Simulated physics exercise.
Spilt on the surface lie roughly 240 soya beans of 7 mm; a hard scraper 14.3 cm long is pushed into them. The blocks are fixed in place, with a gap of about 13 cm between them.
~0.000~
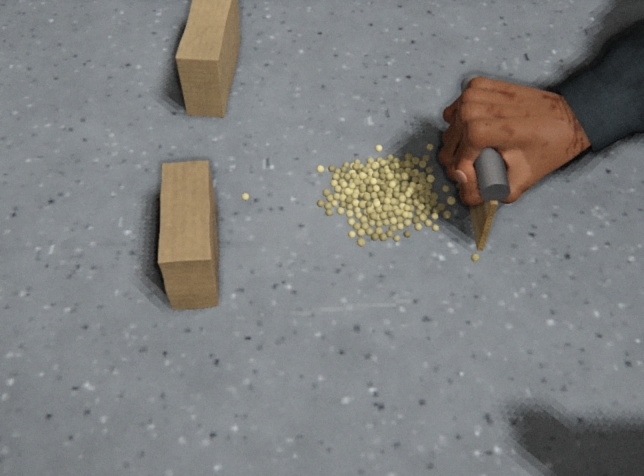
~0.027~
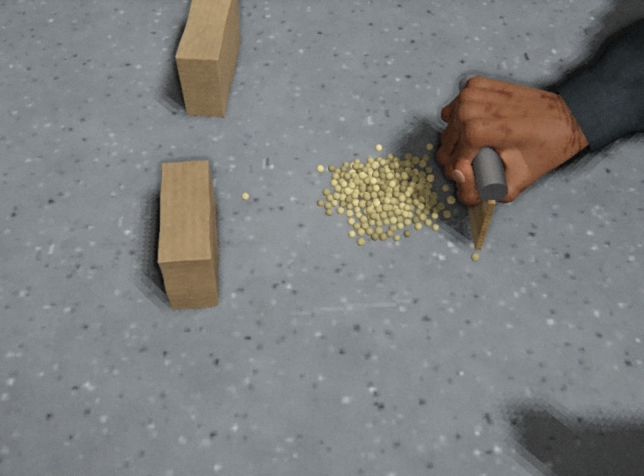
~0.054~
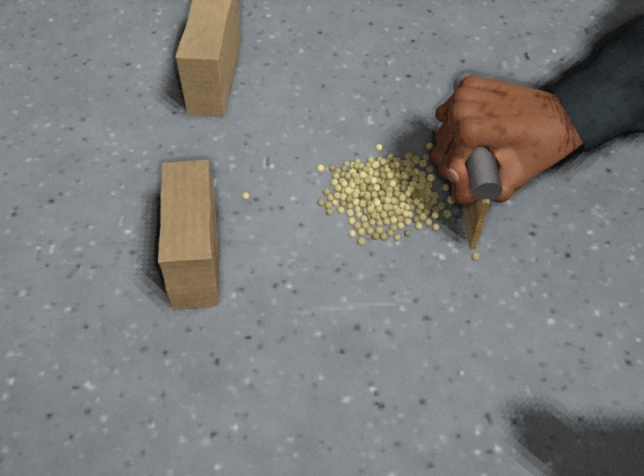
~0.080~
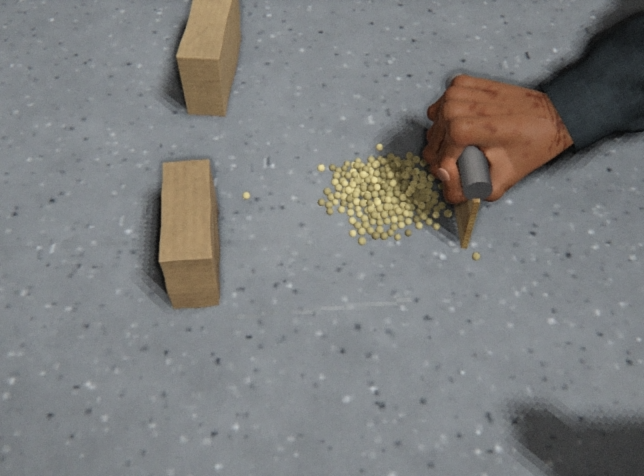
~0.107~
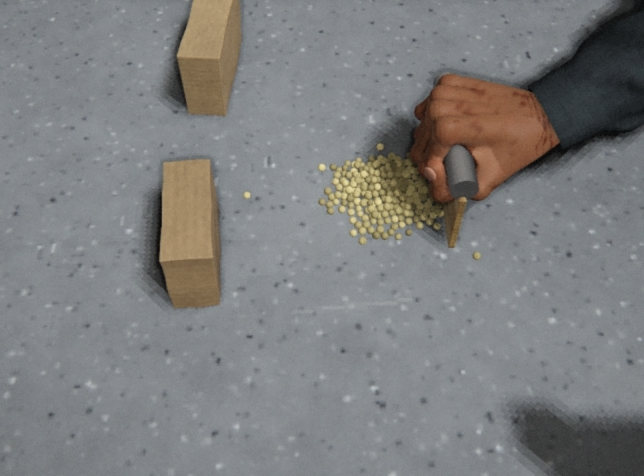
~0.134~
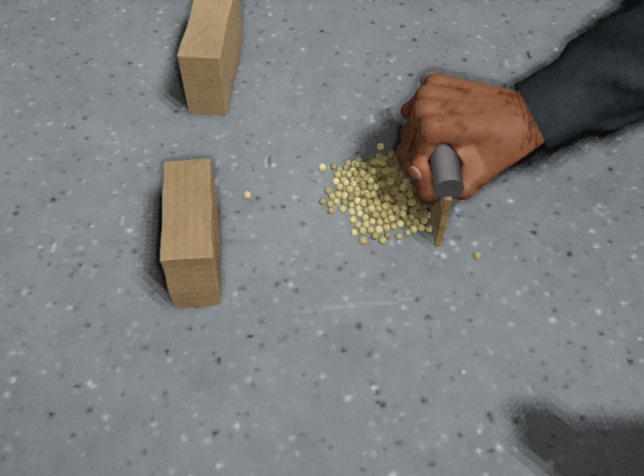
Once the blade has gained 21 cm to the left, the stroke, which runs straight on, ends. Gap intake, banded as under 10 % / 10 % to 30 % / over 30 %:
Over 30 %.
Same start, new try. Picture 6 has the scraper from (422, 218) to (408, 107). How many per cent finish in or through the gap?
In or through the gap - 40 %.
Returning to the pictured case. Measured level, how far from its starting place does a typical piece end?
About 18 cm.
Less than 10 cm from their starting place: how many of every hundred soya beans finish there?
Roughly 5 percent.
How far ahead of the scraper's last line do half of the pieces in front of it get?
Distance: Approx. 3 cm.
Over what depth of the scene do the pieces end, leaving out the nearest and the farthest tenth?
18 cm.
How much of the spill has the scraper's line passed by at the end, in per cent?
Around 15 percent.
After 0.35 s, scraper 14 cm from its start, spill 16 cm wide; held up before the blocks 100 %.
Then, at 0.56 s, scraper 21 cm from its start, spill 20 cm wide; in or through the gap 25 %, held up before the blocks 75 %.
After 0.74 s, scraper 21 cm from its start, spill 21 cm wide; in or through the gap 35 %, held up before the blocks 60 %.
In the end, at 1.2 s, in or through the gap 35 %, round the near block 0 %, round the far block 0 %, held up before the blocks 60 %.
